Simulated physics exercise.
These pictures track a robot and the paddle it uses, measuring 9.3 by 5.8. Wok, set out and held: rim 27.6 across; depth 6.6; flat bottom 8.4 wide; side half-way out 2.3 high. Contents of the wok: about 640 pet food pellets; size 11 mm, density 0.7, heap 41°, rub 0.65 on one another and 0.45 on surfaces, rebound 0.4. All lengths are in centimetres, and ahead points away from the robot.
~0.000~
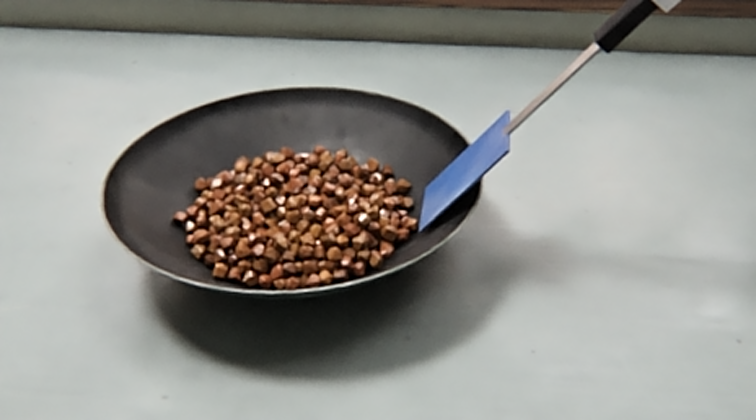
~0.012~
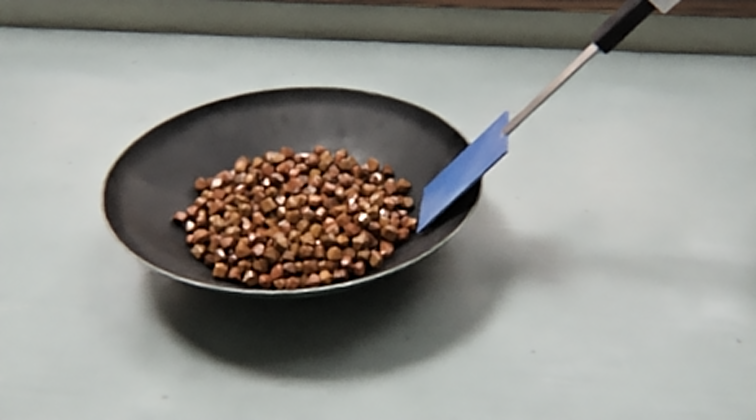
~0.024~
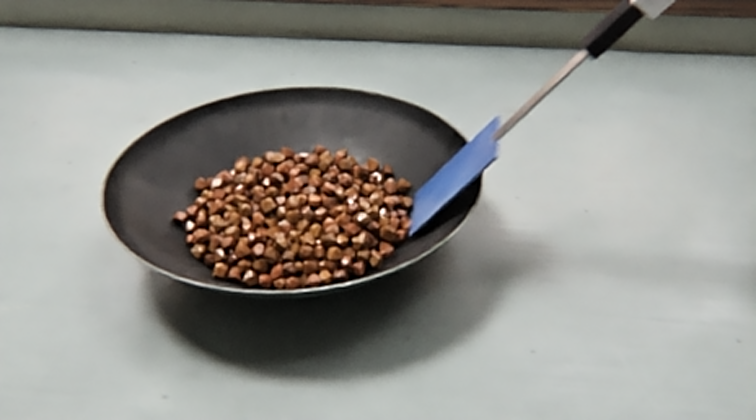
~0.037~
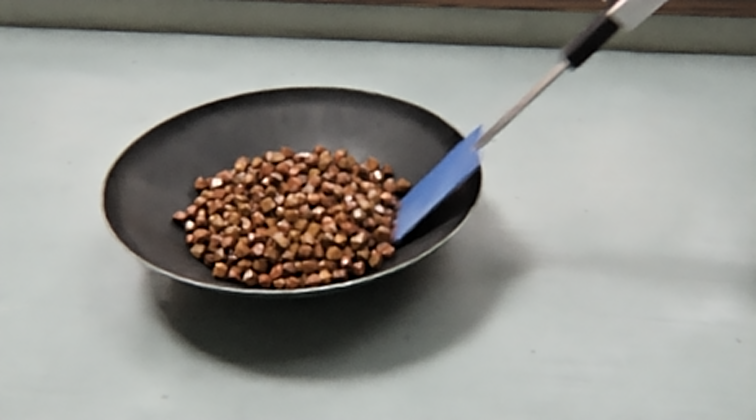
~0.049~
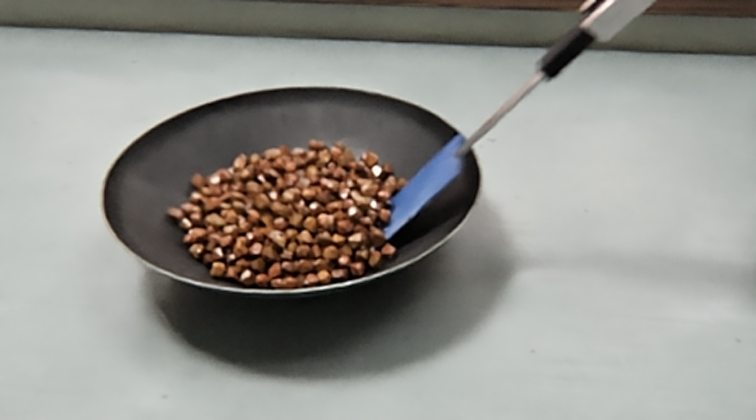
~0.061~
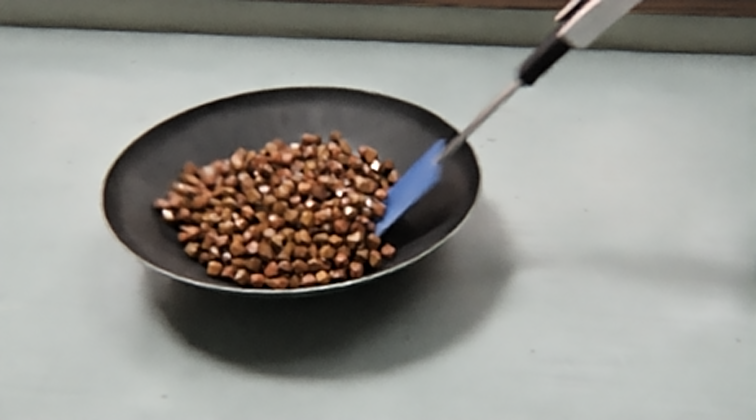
A blue paddle slides left into a dark wok, pushing the brown pellets slightly leftward.
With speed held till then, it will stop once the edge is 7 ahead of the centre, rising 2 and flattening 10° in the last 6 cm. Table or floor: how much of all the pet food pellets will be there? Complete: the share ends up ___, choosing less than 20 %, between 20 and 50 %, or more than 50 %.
The share ends up between 20 and 50 %.
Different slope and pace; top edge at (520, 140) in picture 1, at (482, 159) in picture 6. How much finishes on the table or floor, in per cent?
Off the vessel, on the table or floor: Some 15 percent.
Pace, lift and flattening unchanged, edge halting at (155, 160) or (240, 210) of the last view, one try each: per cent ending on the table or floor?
Close to 45 and close to 10 per cent, respectively.
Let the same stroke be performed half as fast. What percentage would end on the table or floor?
Approx. 10 per cent.
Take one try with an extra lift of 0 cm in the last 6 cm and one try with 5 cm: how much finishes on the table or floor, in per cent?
It works out to some 20 per cent for the first setting and some 25 per cent for the second.
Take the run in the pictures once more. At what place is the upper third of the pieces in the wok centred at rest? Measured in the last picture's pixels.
(195, 192).
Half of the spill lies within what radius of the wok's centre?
I'd say some 26 centimetres, give or take.
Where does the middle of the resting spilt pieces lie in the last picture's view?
(8, 217), roughly.
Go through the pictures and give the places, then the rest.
The first frame shows paddle top edge at (509, 130), sloping 51°; upper third of the load around (297, 204), from x 180 to 415, top at y 155; 639 in the wok.
The second frame shows paddle top edge at (507, 131), sloping 51°; upper third of the load around (297, 204), from x 180 to 415, top at y 150.
The third frame shows paddle top edge at (498, 136), sloping 51°; upper third of the load around (297, 203), from x 180 to 410, top at y 150.
The fourth frame shows paddle top edge at (480, 145), sloping 51°; upper third of the load around (296, 203), from x 180 to 400, top at y 150.
The fifth frame shows paddle top edge at (459, 153), sloping 51°; upper third of the load around (297, 199), from x 175 to 405, top at y 145.
The sixth frame shows paddle top edge at (439, 160), sloping 51°; upper third of the load around (284, 193), from x 160 to 405, top at y 135; 639 in the wok.
By 0.09 s, sloping 51°, highest piece 8 above the table; 639 in the wok.
By 0.13 s, sloping 48°, highest piece 10 above the table; 631 in the wok, 8 on the blade or in flight.
By 0.34 s, sloping 41°, highest piece 9 above the table; 435 in the wok, 112 on the table or floor, 92 on the blade or in flight.
By 1.39 s, sloping 41°, highest piece 7 above the table; 433 in the wok, 206 on the table or floor.
Final count, 433 in the wok, 206 on the table or floor. That is 32 % on the table or floor.
